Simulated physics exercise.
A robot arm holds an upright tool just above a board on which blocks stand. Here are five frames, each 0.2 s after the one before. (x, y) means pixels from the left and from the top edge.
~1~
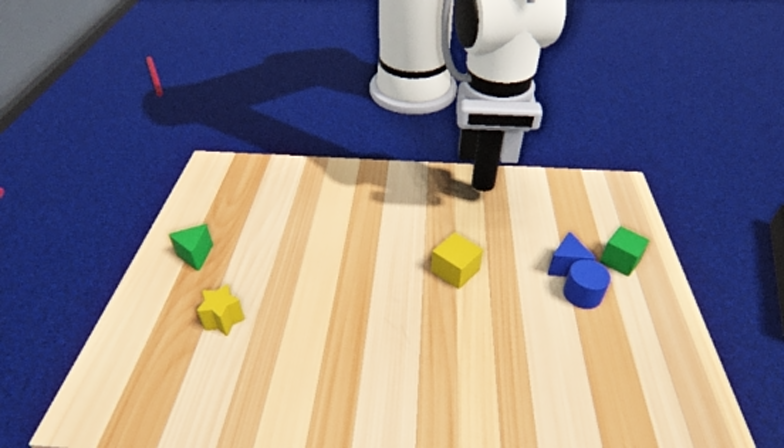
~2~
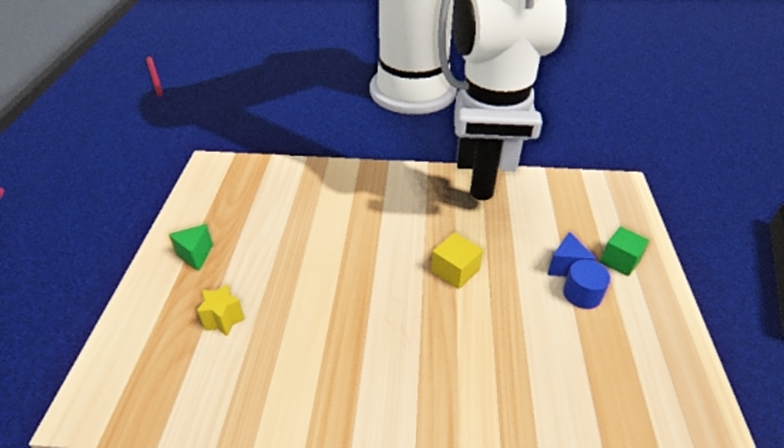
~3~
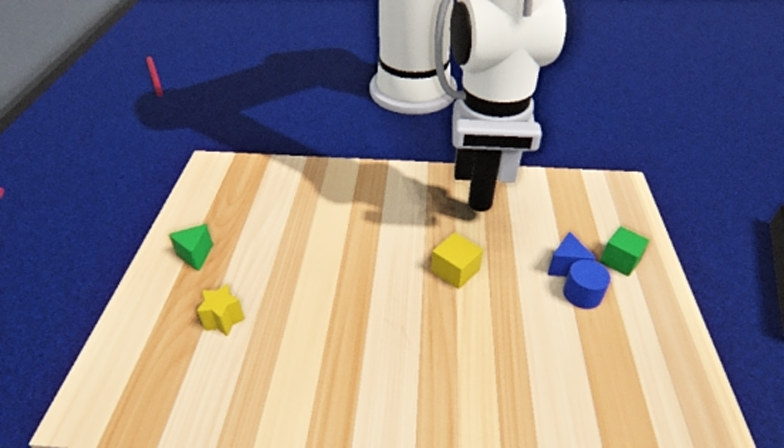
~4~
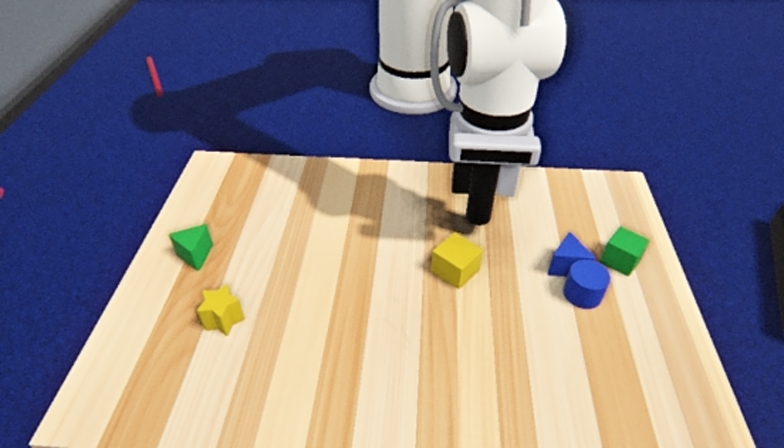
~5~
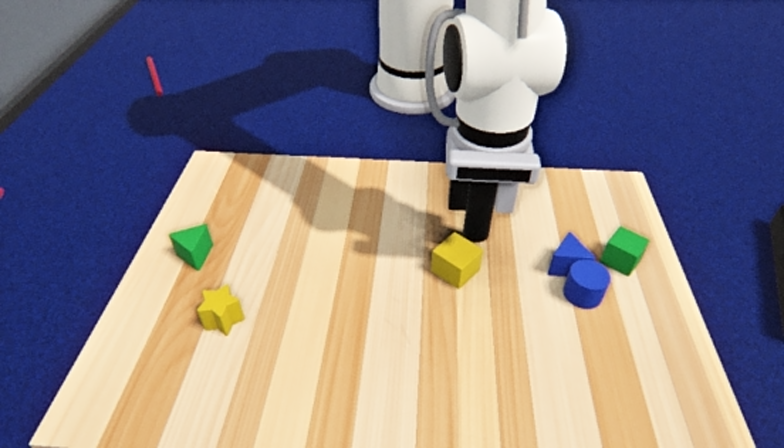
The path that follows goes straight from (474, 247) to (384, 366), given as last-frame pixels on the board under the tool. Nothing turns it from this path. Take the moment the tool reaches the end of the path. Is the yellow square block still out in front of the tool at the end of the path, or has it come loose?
The block stays ahead.
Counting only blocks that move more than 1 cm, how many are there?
The way I see it, the answer is one.
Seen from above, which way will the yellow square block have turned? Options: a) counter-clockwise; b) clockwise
Letter a.
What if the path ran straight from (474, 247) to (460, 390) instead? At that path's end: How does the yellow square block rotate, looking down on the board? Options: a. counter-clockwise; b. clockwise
The correct letter is b.
On the path given first. One third of the way, tool (449, 268); yellow square block (433, 283).
Two thirds of the way, tool (419, 308); yellow square block (402, 327), turned 15° anticlockwise.
At the end, tool (384, 353); yellow square block (368, 378), turned 25° anticlockwise.
